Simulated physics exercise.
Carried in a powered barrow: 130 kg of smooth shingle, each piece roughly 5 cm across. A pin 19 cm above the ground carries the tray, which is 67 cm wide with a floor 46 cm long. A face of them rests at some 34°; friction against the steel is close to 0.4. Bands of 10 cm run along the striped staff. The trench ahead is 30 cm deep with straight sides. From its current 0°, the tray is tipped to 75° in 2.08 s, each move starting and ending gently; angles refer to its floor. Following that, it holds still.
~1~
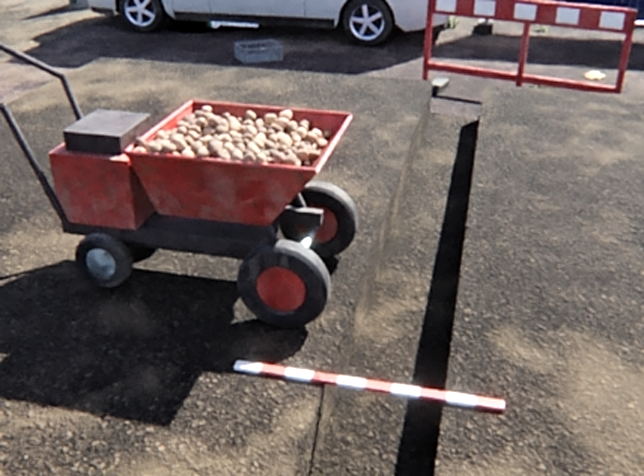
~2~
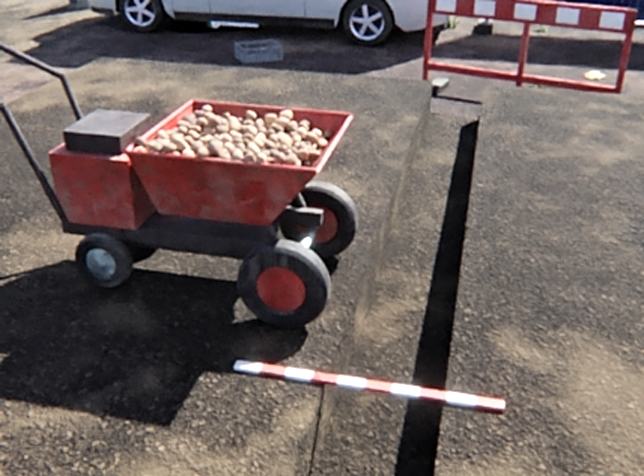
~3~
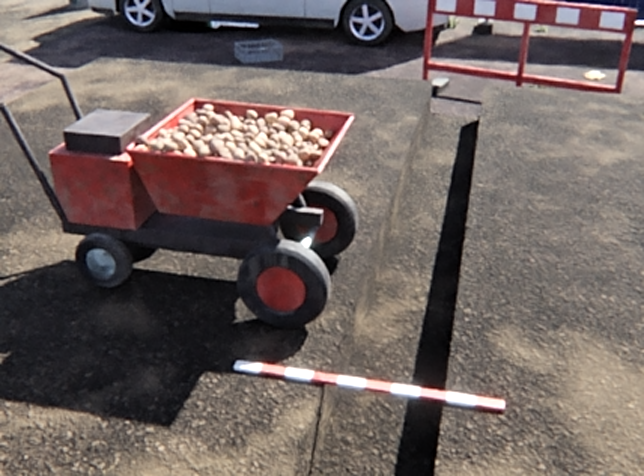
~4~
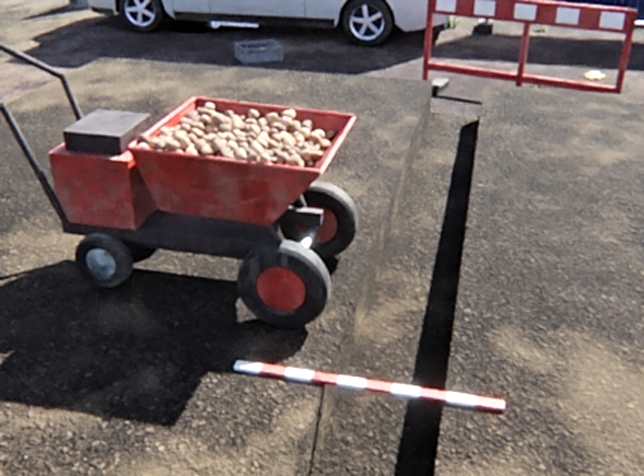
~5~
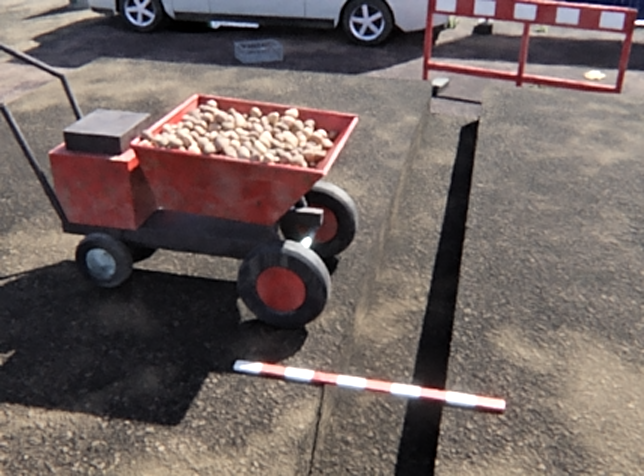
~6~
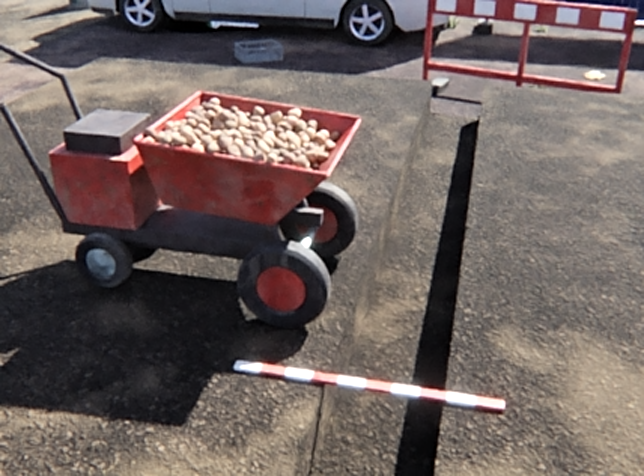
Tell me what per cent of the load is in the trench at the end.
Some 46 per cent.
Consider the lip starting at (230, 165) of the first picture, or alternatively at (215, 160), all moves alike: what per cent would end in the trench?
I'd say some 100 per cent and some 100 per cent.
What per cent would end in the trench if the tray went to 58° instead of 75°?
Trench share: Approx. 50%.
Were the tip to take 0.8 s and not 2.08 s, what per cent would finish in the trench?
It'd be some 30 per cent.
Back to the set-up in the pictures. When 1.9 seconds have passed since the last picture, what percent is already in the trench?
By then, around 25 percent.
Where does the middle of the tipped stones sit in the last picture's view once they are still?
(470, 305).
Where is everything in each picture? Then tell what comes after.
In the first picture, the tray is at 0°, its lip at (316, 171); the top of the load is at (214, 124).
In the second picture, the tray is at 0°, its lip at (317, 172); the top of the load is at (215, 124).
In the third picture, the tray is at 1°, its lip at (318, 172); the top of the load is at (216, 123).
In the fourth picture, the tray is at 2°, its lip at (320, 173); the top of the load is at (218, 122).
In the fifth picture, lip at (323, 174), floor tilted 3°, highest stones at (213, 120).
In the sixth picture, the tray is at 5°, its lip at (327, 176); the top of the load is at (216, 117).
Then, 1.2 s after the last picture the floor is at 63°, 91 % in the tray, 6 % in the trench, 3 % past the trench; the foremost stones are at (483, 302).
Then, 1.9 s after the last picture the floor is at 75°, 24 % in the tray, 25 % in the trench, 51 % past the trench; the foremost stones are at (638, 324).
Then, 2.2 s after the last picture the floor is at 75°, 4 % in the tray, 38 % in the trench, 57 % past the trench; the foremost stones are past the picture's edge.
Then, 4.2 s after the last picture the floor is at 75°, 0 % in the tray, 46 % in the trench, 54 % past the trench; the foremost stones are past the picture's edge.
